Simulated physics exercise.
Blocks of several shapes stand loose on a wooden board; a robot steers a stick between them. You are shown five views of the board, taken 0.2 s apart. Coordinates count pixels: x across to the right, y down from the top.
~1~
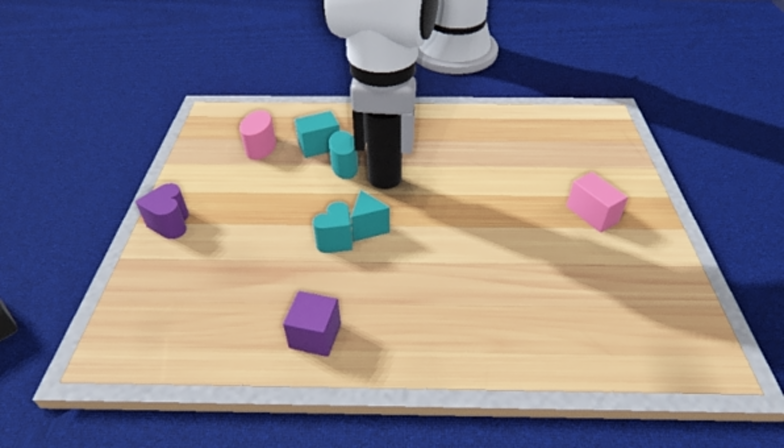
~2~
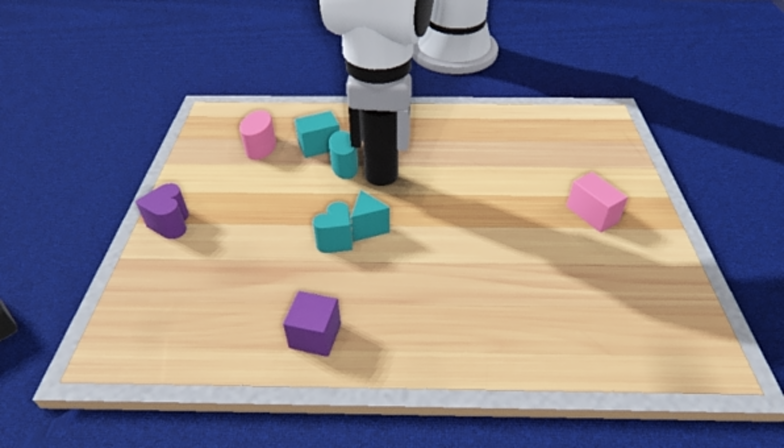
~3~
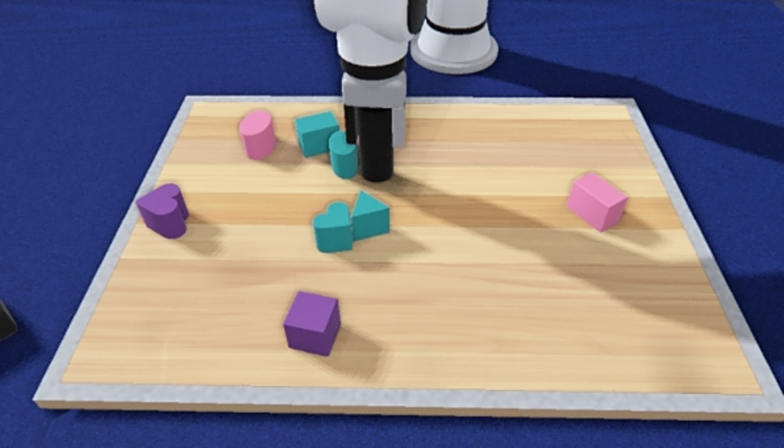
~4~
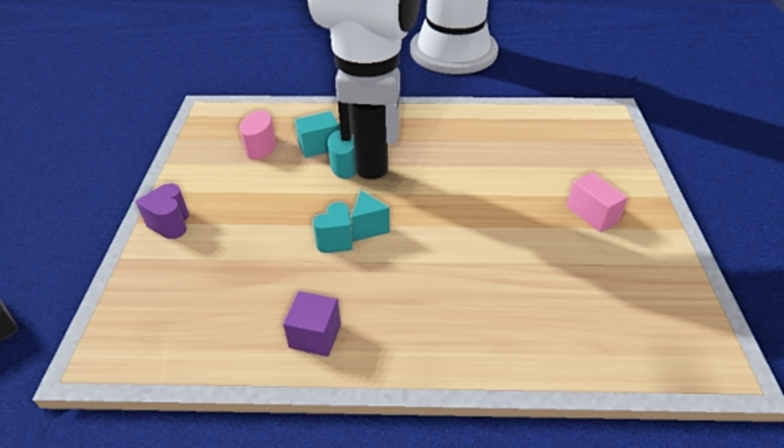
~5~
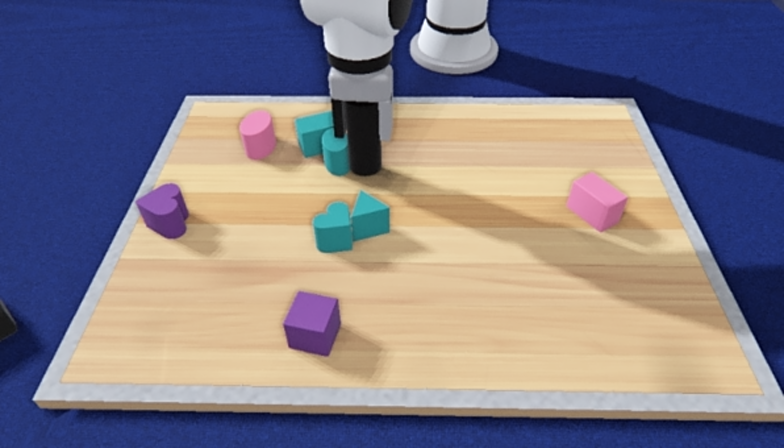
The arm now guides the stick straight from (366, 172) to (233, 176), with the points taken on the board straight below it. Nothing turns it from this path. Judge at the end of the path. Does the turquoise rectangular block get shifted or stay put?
The block you're asking about gets moved.
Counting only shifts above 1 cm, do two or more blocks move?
That would be a yes.
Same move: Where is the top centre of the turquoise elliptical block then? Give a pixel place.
At (291, 131).
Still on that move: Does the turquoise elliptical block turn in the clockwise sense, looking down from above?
Yes, it checks out.
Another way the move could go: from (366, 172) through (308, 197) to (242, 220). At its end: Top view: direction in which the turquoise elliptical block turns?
From overhead, clockwise.
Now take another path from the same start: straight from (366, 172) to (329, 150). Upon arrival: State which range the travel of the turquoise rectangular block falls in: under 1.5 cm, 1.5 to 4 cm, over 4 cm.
Range: 1.5 to 4 cm.
The first path, step by step. One third of the way, stick at (321, 168); turquoise rectangular block at (313, 116); turquoise elliptical block at (303, 133), turned 80° clockwise.
Two thirds of the way, stick at (275, 169); turquoise rectangular block at (311, 115), turned 20° clockwise; turquoise elliptical block at (291, 131), turned 110° clockwise.
At the end, stick at (232, 171); pink elliptical block still; turquoise rectangular block at (311, 115), turned 20° clockwise; turquoise elliptical block at (291, 131), turned 110° clockwise.
